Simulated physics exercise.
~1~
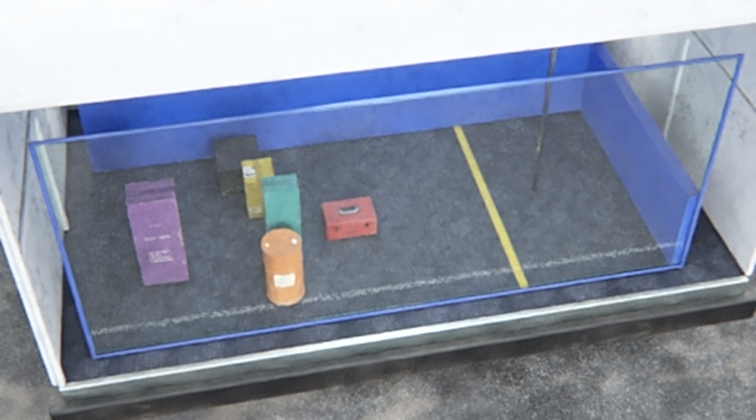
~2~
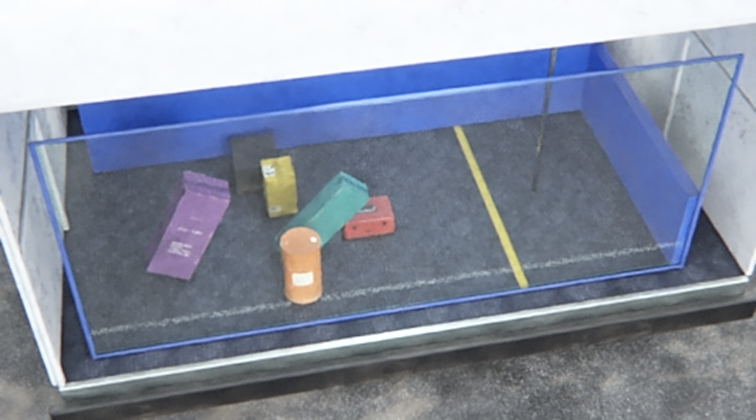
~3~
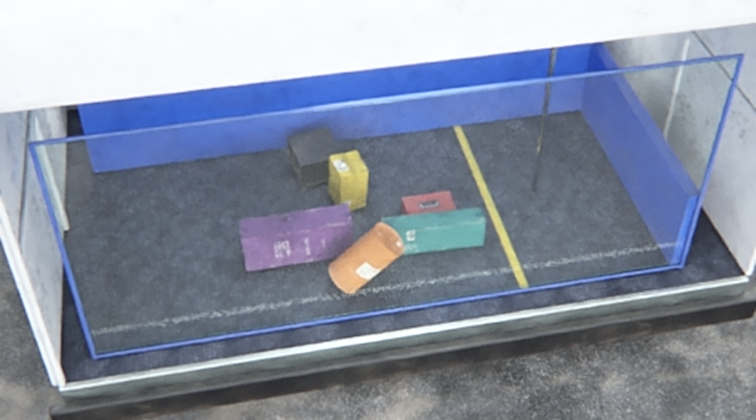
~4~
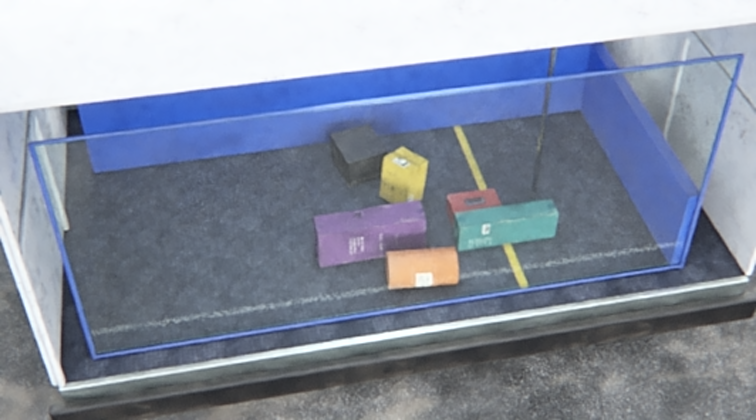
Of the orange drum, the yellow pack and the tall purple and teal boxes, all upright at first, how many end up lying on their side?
Three of them end up on their side, namely the orange drum, the purple tall box and the teal tall box.
Boxes and an orange drum sliding right across a grey floor, three toppling, with the teal box ending across the yellow line.
